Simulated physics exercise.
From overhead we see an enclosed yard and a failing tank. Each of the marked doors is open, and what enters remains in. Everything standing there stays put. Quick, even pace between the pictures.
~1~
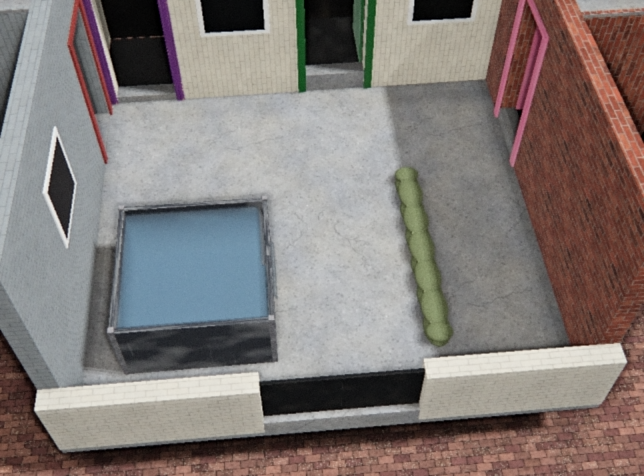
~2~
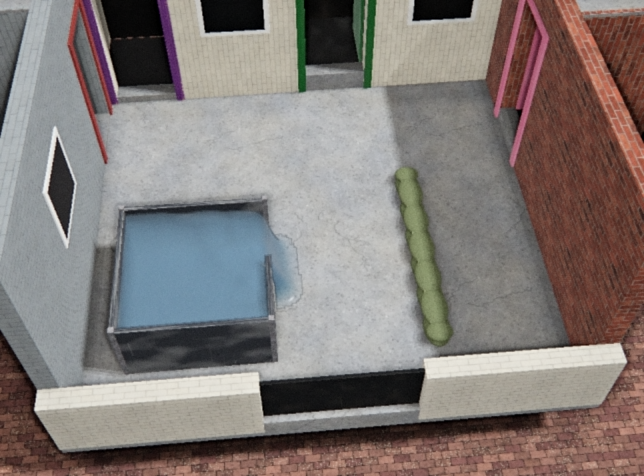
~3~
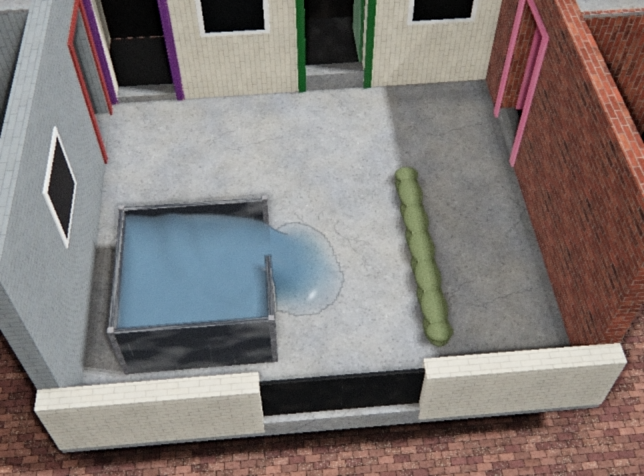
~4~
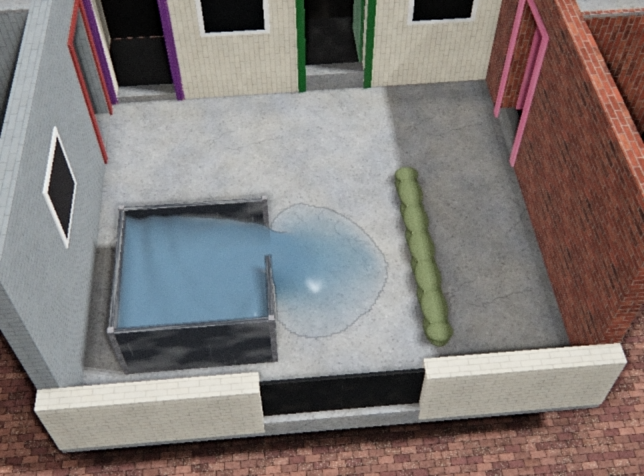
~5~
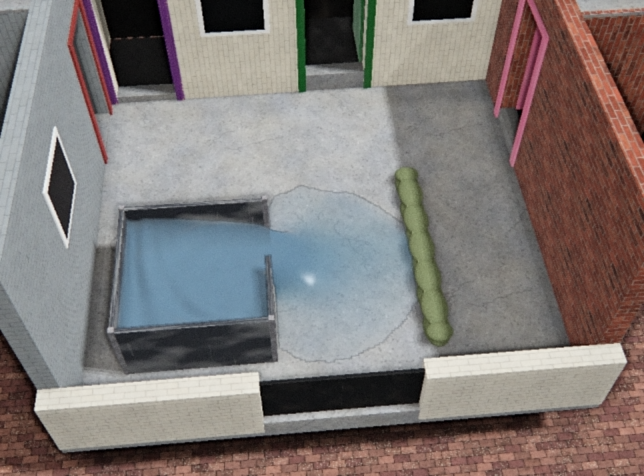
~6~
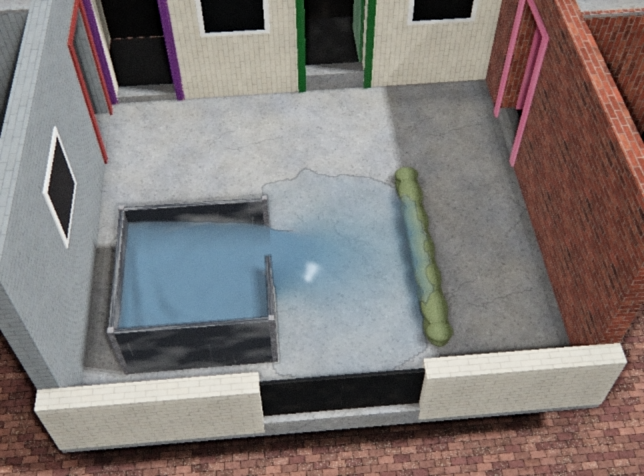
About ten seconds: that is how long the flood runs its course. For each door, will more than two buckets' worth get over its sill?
Door by door: The red door yes, more than two buckets' worth; the purple door no, two buckets' worth or less; the green door no, two buckets' worth or less; the pink door no, two buckets' worth or less.
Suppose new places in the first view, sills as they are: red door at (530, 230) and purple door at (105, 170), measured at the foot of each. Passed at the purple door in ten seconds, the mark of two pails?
Result for purple: It ends up below.
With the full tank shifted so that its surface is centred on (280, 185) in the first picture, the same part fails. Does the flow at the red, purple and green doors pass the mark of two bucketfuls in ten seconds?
My answer is that the red door ends up above, the purple door ends up beneath and the green door ends up beneath.
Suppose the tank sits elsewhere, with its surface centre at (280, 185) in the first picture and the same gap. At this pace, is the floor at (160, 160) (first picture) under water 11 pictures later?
Looks like it's bone-dry by then.
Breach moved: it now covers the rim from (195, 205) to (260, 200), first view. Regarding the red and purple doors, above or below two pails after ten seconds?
Briefly, the red one crosses the line and the purple one crosses the line.
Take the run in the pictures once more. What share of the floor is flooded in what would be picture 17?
Around 55 percent, give or take.
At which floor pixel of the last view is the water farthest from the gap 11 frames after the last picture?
Close to (481, 80).
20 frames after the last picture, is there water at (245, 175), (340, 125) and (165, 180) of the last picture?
Result, in that order: Not wetted / wetted / not wetted.
A moment on, water covers 40 % of the floor; the red door not reached, the purple door not reached, the green door not reached, the pink door not reached.
Next, water covers 55 % of the floor; the red door not reached, the purple door not reached, the green door wet at the sill, nothing in, the pink door wet at the sill, nothing in.
Then, water covers 70 % of the floor; the red door not reached, the purple door not reached, the green door wet at the sill, nothing in, the pink door wet at the sill, nothing in.
Later, water covers 90 % of the floor; the red door under two buckets in, the purple door wet at the sill, nothing in, the green door wet at the sill, nothing in, the pink door wet at the sill, nothing in.
In the end, water covers 95 % of the floor; the red door over two buckets in, the purple door wet at the sill, nothing in, the green door wet at the sill, nothing in, the pink door wet at the sill, nothing in.
